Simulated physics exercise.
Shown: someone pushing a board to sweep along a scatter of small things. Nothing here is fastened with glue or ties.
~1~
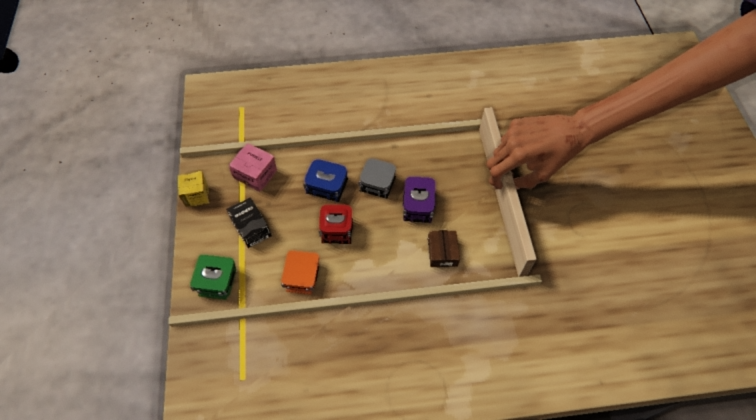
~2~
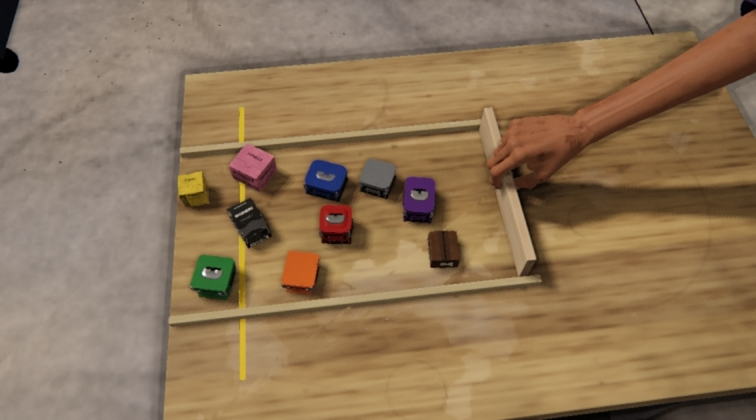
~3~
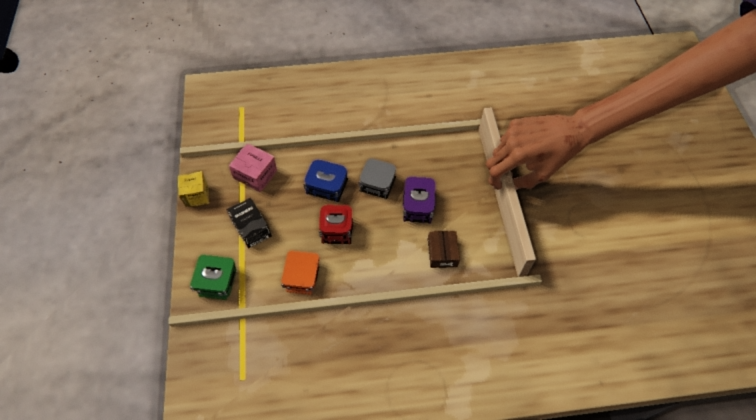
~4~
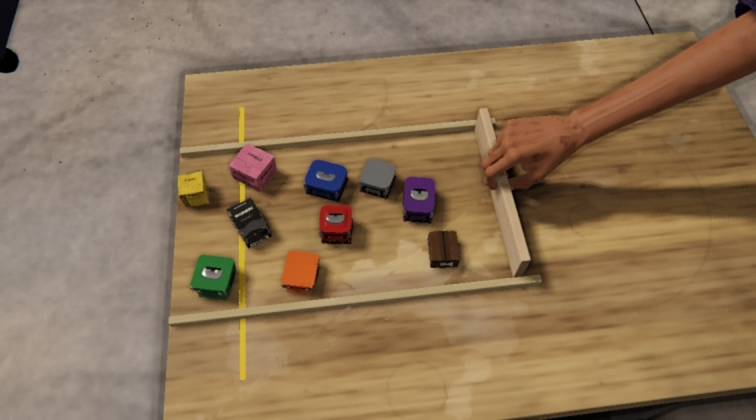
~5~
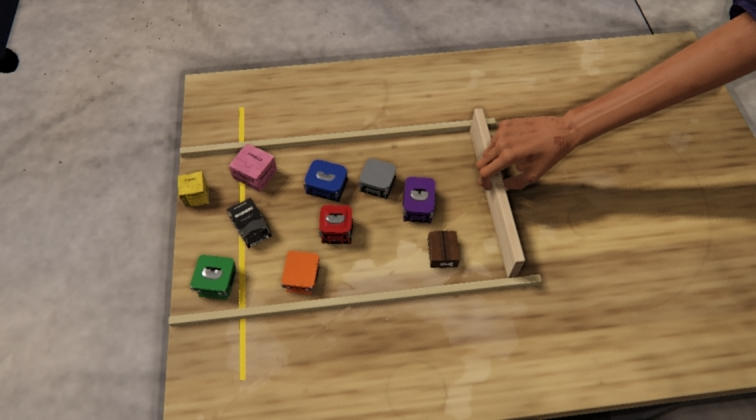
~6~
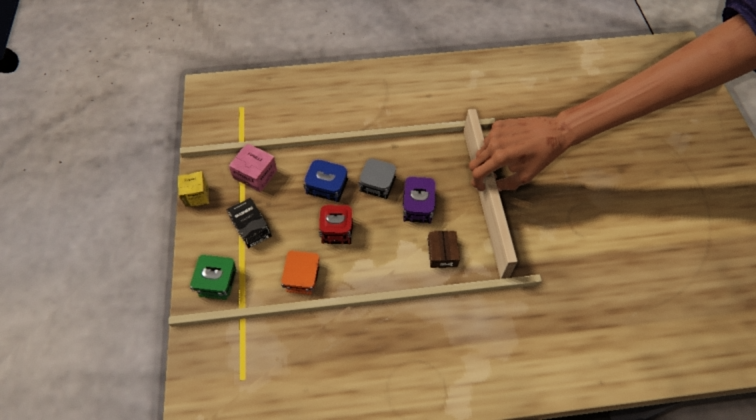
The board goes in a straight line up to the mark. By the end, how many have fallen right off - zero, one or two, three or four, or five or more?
By the end, three or four have.
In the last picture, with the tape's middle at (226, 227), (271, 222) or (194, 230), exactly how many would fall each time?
In order: 4, 0 and 7.
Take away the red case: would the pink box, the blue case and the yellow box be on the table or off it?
The pink box ends up below - the blue case remains - the yellow box ends up below.
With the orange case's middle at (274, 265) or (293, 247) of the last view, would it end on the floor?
In turn it holds its place, then holds its place.
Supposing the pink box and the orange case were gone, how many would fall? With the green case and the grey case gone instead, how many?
In order, the numbers are 2 and 1.
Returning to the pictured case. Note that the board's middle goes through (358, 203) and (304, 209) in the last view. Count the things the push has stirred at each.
I count 5 first and 8 after.
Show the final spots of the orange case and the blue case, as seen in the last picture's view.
Looks like one lands around (196, 286), and the other around (192, 191).
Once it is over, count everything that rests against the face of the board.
The count in contact is 3.
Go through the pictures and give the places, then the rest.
Yellow box (193, 189); green case (215, 277); black box (249, 223); board (505, 188); tape (242, 225), in the first picture.
Green case (215, 277); pink box (254, 168), in the second picture.
Black box (249, 223); red case (336, 225), in the third picture.
Yellow box (194, 190); board (500, 189), in the fourth picture.
Green case (215, 277); blue case (327, 181), in the fifth picture.
Yellow box (194, 190); green case (215, 277); black box (249, 223); board (488, 190); tape (242, 225), in the sixth picture.
Soon after, none off yet; yellow box at rest near (194, 190); green case at rest near (215, 277); black box at rest near (249, 223).
In the end, the number that fall off is three or four; gone, pink box, black box, green case and yellow box.
